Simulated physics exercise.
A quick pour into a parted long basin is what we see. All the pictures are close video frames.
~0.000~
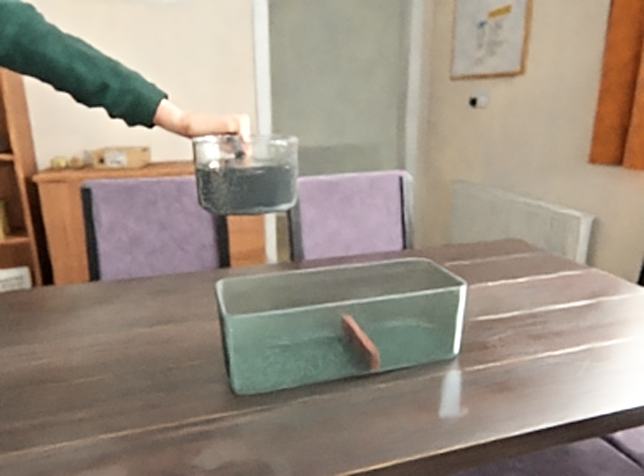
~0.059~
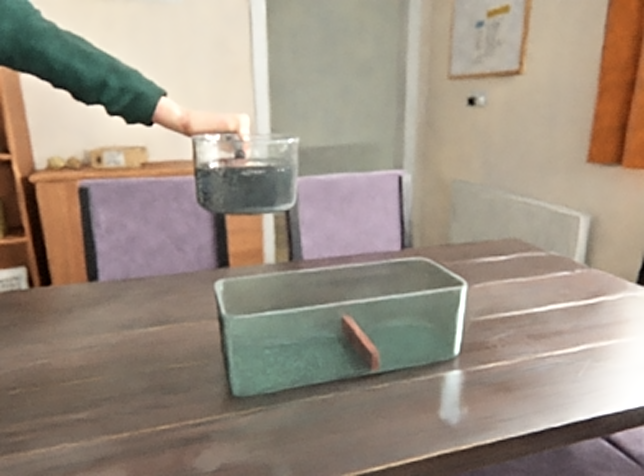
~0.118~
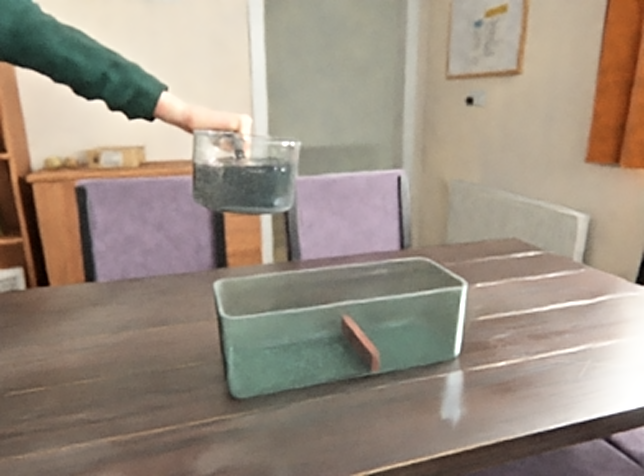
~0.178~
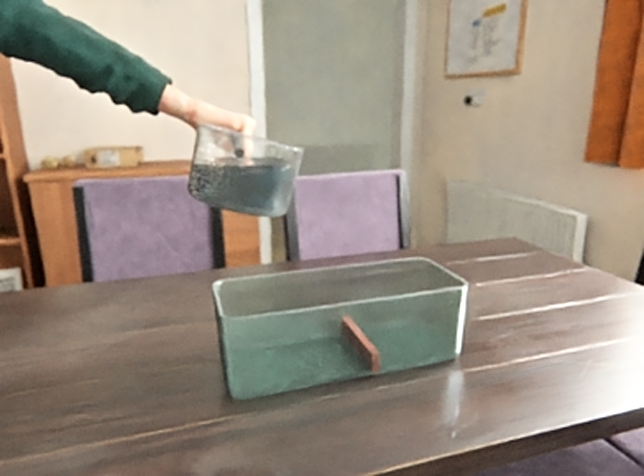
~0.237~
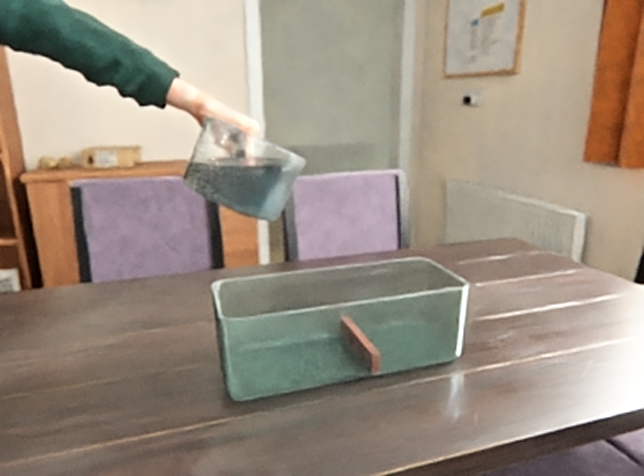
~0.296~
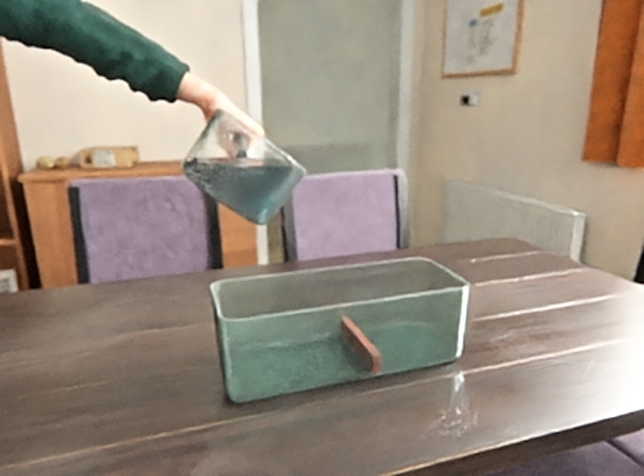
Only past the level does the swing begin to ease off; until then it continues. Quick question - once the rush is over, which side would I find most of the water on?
Fullest on the left.
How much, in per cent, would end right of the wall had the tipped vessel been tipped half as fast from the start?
Near 35 parts in a hundred.
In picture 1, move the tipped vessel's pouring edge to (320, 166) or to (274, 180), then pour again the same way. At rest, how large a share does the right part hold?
Close to 50 % for the first start and close to 20 % for the second.
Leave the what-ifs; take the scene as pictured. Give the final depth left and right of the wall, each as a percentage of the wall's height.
I'd say close to 70 per cent on the left side and 20 on the right.
By 0.56 s the tilt is 91° and 44 per cent is still to pour, 12 is left of the wall and 0 right of it.
By 0.76 s the tilt is 99° and 14 per cent is still to pour, 59 is left of the wall and 13 right of it.
By 0.97 s the tilt is 99° and 3 per cent is still to pour, 73 is left of the wall and 15 right of it.
By 1.19 s the tilt is 99° and 1 per cent is still to pour, 80 is left of the wall and 16 right of it.
At rest 80 per cent lies left of the wall, 18 right of it and 3 outside.
